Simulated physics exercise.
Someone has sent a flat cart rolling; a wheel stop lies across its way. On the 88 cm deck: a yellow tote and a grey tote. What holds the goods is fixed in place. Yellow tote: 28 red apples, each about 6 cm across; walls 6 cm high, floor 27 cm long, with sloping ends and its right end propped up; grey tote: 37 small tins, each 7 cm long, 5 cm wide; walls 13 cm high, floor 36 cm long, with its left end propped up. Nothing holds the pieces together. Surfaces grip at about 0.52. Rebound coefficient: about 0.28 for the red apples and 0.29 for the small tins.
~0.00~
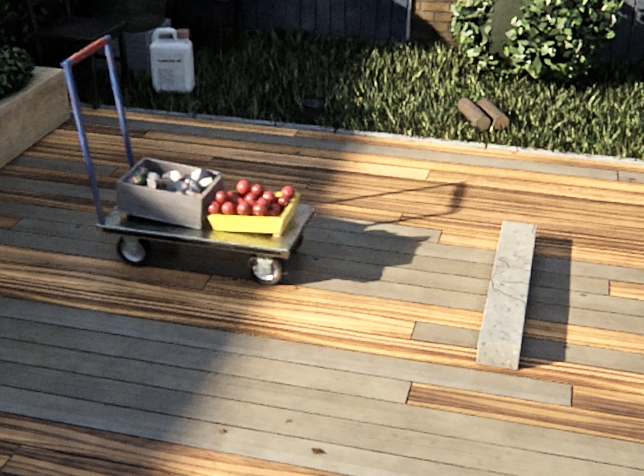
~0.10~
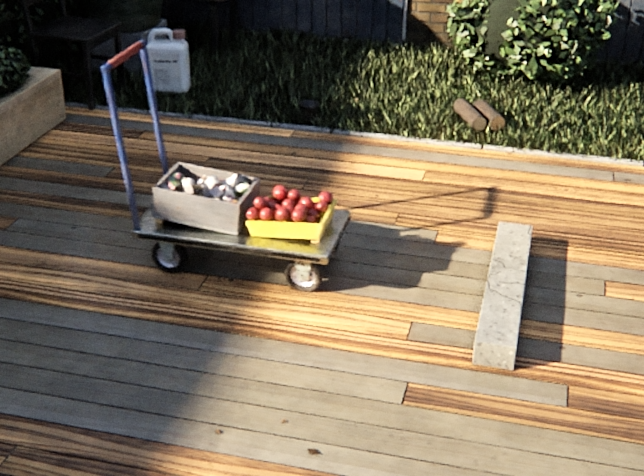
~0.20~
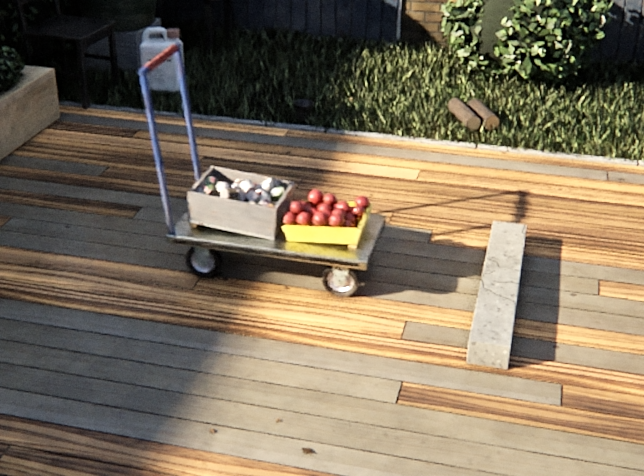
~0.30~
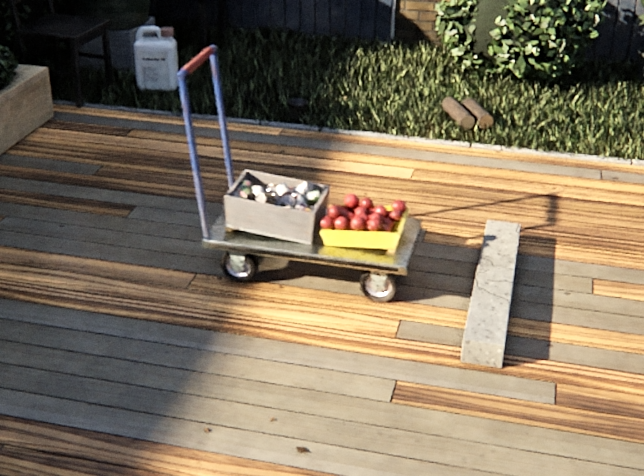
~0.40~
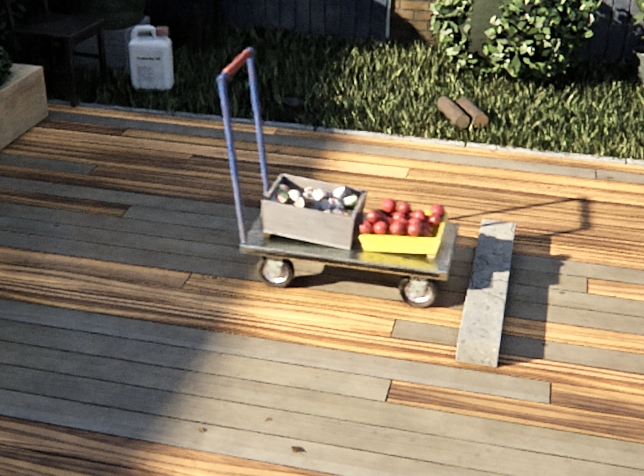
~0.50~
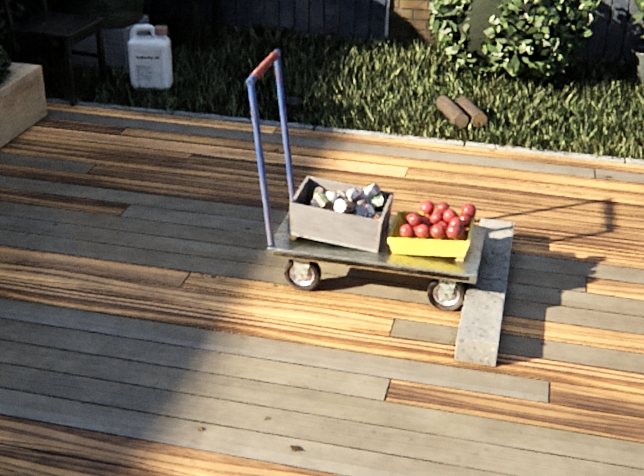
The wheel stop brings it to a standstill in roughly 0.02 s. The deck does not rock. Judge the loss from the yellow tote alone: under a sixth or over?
More than one in six of the red apples leave the yellow tote.
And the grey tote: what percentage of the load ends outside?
Lost: Grey tote 0 per cent.
After 0.55 s, the yellow tote is down by 2 of 28 and the grey tote has all 37.
After 0.67 s, the yellow tote is down by 8 of 28 and the grey tote has all 37.
After 0.90 s, the yellow tote is down by 9 of 28 and the grey tote has all 37.
Final count (at 1.40 s), the yellow tote is down by 9 of 28 and the grey tote has all 37. Asked share, 9 of 28, 32 per cent.
